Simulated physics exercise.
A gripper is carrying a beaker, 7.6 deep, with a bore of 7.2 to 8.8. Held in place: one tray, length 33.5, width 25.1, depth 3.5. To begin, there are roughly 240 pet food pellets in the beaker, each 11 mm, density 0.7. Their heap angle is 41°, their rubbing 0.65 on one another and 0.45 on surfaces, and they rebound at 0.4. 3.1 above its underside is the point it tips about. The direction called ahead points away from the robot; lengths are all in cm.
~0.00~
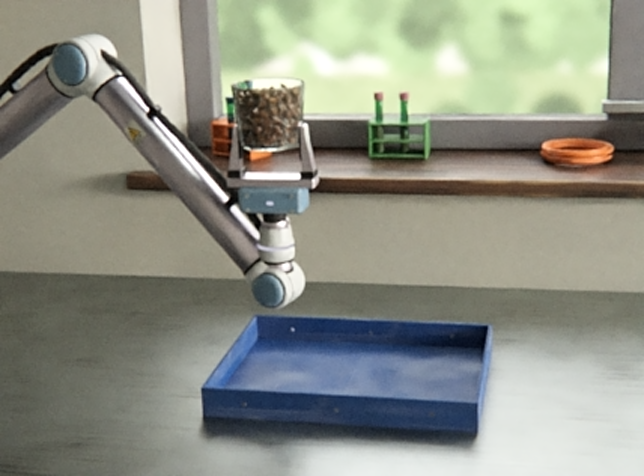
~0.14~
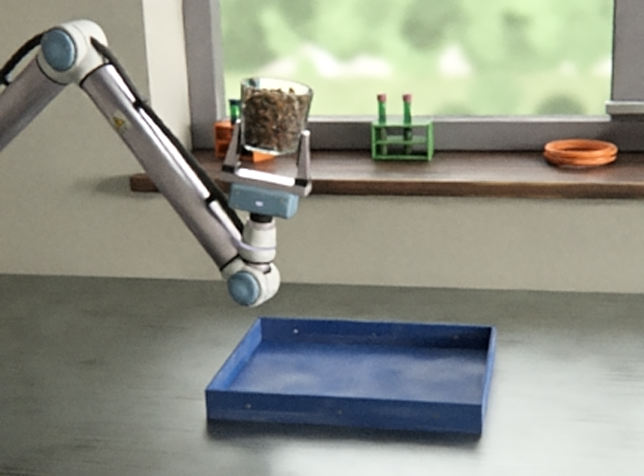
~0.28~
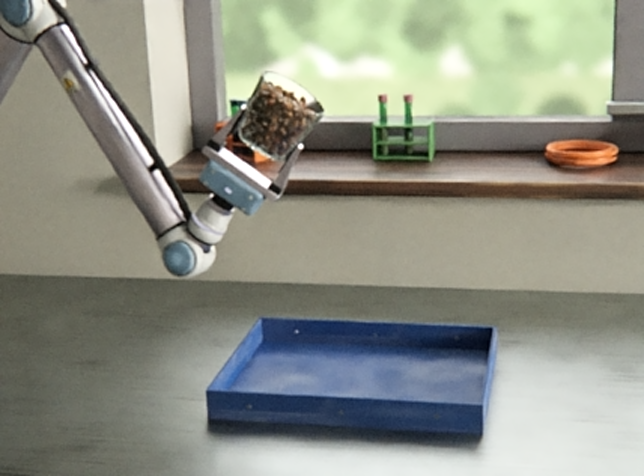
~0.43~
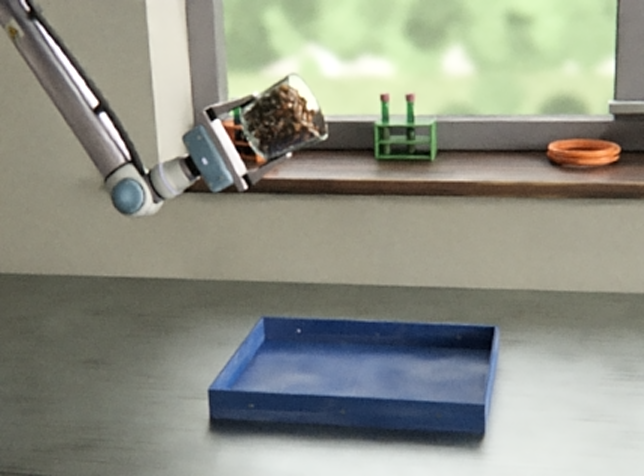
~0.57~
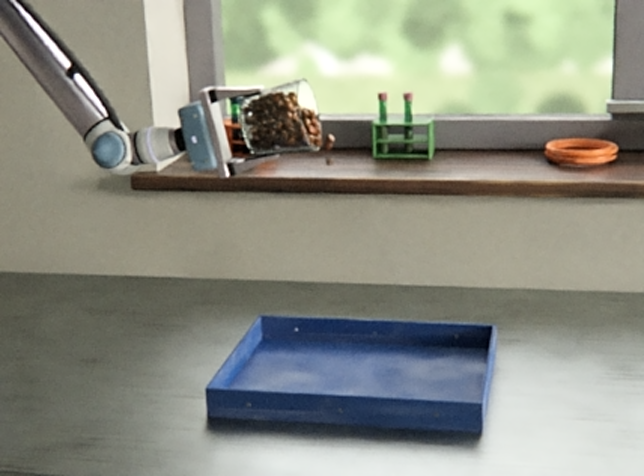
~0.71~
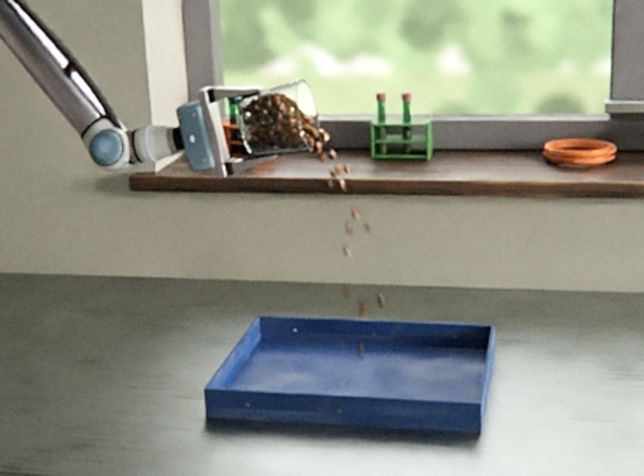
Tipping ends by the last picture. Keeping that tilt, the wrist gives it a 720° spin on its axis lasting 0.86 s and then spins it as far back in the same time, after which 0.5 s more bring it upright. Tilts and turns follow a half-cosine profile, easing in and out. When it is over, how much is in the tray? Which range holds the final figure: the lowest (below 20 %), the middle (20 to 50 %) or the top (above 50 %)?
It sits in the middle range, 20 to 50 %.
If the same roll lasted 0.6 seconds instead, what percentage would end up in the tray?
In that case around 25 percent.
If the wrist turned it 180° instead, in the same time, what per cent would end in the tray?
Estimate: Near 45 %.
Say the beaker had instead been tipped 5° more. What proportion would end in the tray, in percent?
In that case I'd expect around 65 per cent.
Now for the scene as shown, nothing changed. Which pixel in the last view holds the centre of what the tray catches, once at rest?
Roughly pixel (388, 378).
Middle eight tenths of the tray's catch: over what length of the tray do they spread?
About 18 cm.
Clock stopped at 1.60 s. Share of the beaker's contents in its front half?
Around 40 percent.
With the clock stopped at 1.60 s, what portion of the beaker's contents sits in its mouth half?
Share in mouth half: Approx. 45 %.
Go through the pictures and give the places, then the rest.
Beaker middle at (270, 116), upright; upper third of the load around (268, 99), from x 240 to 300, top at y 90; 244 in the beaker, in the first frame.
Beaker middle at (274, 117), tipped 10°; upper third of the load around (272, 100), from x 245 to 305, top at y 90, in the second frame.
Beaker middle at (277, 119), tipped 36°; upper third of the load around (277, 102), from x 245 to 315, top at y 85, in the third frame.
Beaker middle at (281, 120), tipped 63°; upper third of the load around (281, 104), from x 250 to 315, top at y 90, in the fourth frame.
Beaker middle at (279, 120), tipped 79°; upper third of the load around (278, 108), from x 250 to 330, top at y 95; 242 in the beaker, 2 in flight or on a rim, in the fifth frame.
Beaker middle at (278, 121), tipped 80°; upper third of the load around (272, 111), from x 245 to 380, top at y 95; 227 in the beaker, 1 in the tray, 16 in flight or on a rim, in the sixth frame.
After 1.60 s, tipped 80°, highest piece 38 above the table; 180 in the beaker, 52 in the tray, 2 on the table or floor, 10 in flight or on a rim.
After 2.49 s, tipped 78°, highest piece 37 above the table; 143 in the beaker, 86 in the tray, 7 on the table or floor, 8 in flight or on a rim.
After 3.13 s, upright, highest piece 39 above the table; 141 in the beaker, 95 in the tray, 8 on the table or floor.
After 3.83 s, upright, highest piece 39 above the table; 141 in the beaker, 95 in the tray, 8 on the table or floor.
At rest, 141 in the beaker, 95 in the tray, 8 on the table or floor. That is 39 % in the tray.
